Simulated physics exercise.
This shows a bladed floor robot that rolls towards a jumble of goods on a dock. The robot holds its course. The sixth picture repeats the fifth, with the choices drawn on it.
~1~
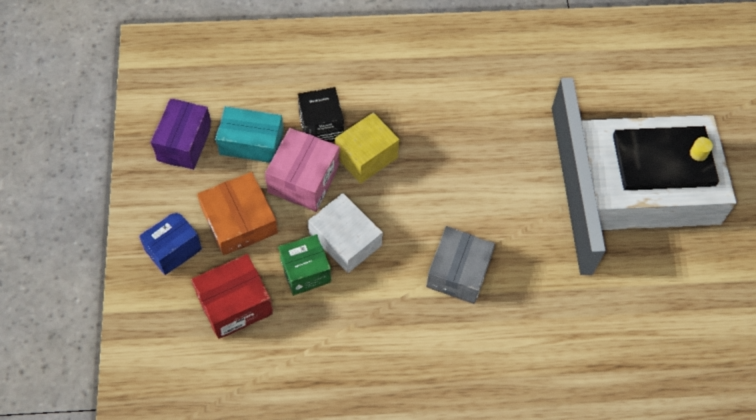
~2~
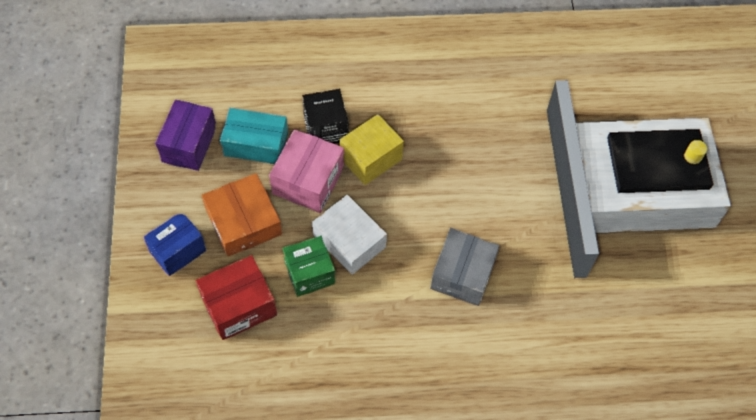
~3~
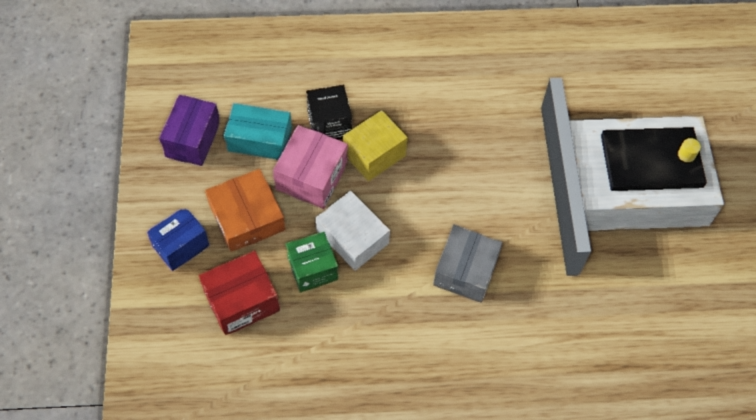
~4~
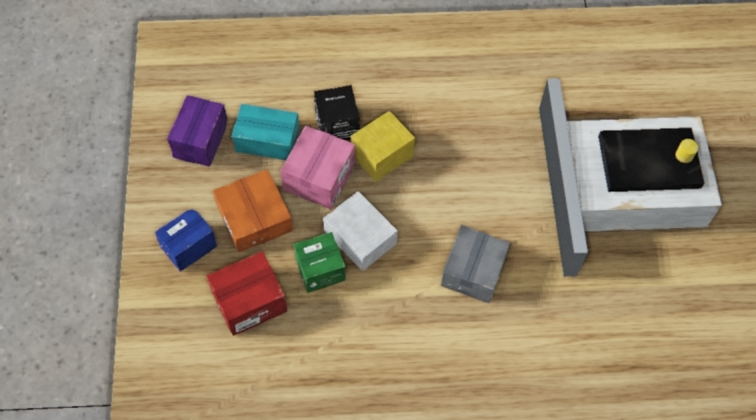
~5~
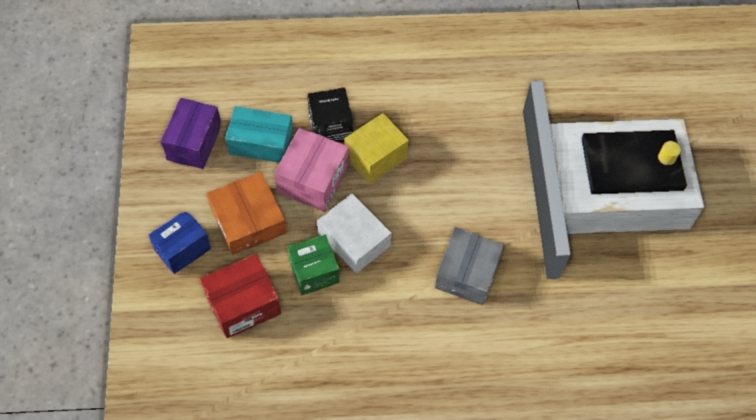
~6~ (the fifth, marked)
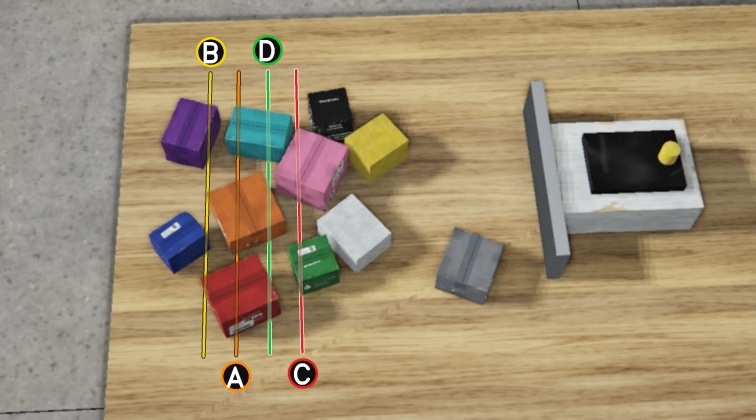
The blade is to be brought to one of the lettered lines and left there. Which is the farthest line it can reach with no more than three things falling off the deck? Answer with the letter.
B.
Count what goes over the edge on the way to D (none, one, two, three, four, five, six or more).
The count is none.
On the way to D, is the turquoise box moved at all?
By then, yes.
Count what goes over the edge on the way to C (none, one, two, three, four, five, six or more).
The count is none.
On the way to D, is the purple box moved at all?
Yes.
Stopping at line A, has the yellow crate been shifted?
Yes.
On the copy, A at (238, 204); B at (207, 205); C at (299, 201); D at (269, 202).
On B. First, robot (504, 166); grey parcel (401, 285); blue parcel (180, 242).
Then, robot (383, 170); blue parcel (162, 256); purple box (173, 128).
Finally, robot (286, 174); purple box over the edge; blue parcel over the edge; two fallen.
By contrast, A is within the limit but short; C is within the limit but short; D is within the limit but short.
